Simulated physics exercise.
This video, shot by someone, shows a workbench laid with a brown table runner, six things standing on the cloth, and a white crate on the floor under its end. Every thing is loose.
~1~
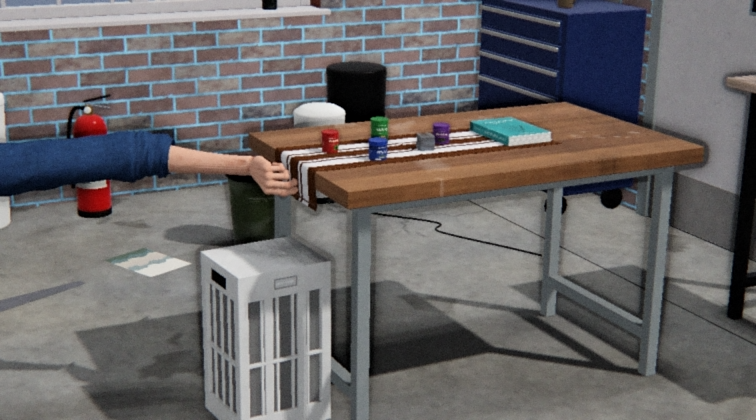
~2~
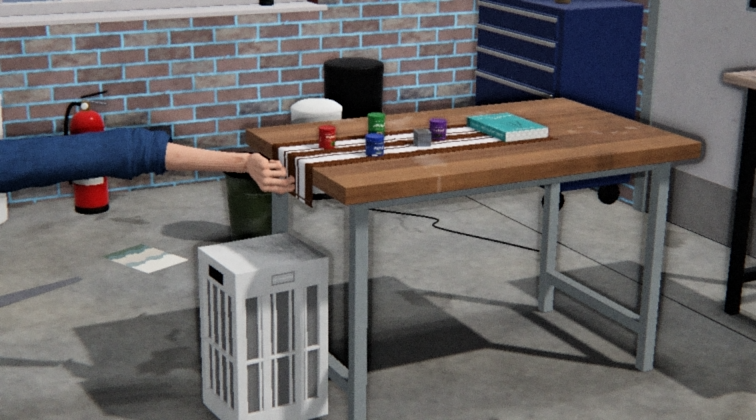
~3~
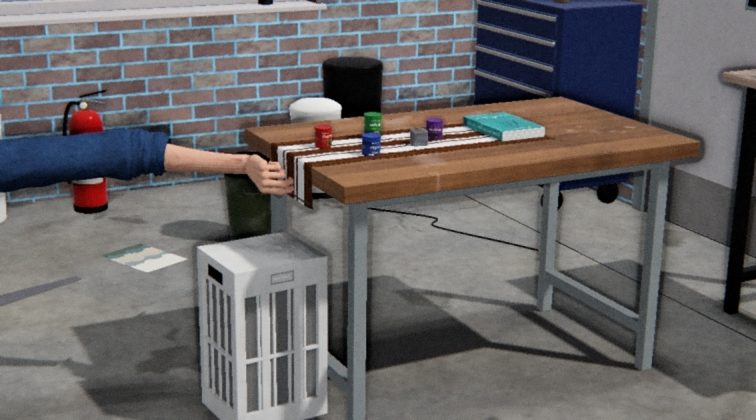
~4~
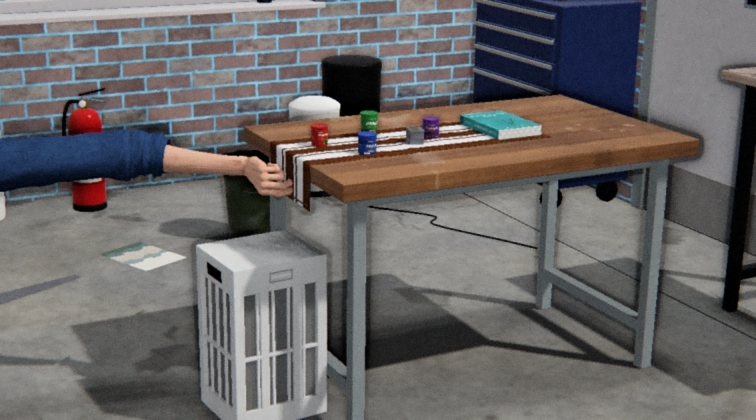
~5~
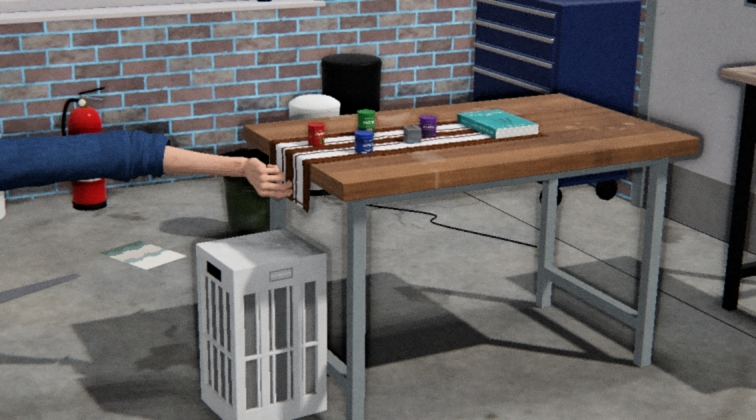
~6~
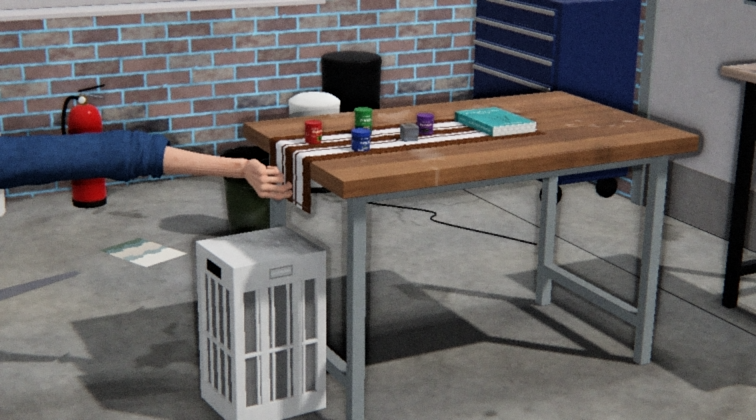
A hand slowly pulling a brown-and-white runner at a workbench's left end, small pots and a teal book shifting slightly left.
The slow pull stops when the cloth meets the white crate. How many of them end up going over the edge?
One.
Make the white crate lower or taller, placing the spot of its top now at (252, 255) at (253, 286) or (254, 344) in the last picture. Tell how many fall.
2 and 4.
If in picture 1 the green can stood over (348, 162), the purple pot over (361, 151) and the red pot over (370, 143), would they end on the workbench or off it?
Outcome: The green can is gone, the purple pot is still in place, the red pot is still in place.
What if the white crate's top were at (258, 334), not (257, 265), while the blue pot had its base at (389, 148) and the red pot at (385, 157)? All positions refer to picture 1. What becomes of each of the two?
Result: Blue pot gone, red pot gone.
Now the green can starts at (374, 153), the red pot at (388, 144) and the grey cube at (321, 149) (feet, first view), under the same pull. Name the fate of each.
Here's the result: The green can remains in place, the red pot remains in place and the grey cube leaves the top.
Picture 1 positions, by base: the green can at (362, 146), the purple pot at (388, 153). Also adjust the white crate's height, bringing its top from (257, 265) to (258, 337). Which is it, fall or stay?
So the green can leaves, and the purple pot leaves.
Soon after, hem near (289, 215); all still up.
Then, hem on the crate; red pot gone.
At rest, hem on the crate; red pot gone. It carries off one.
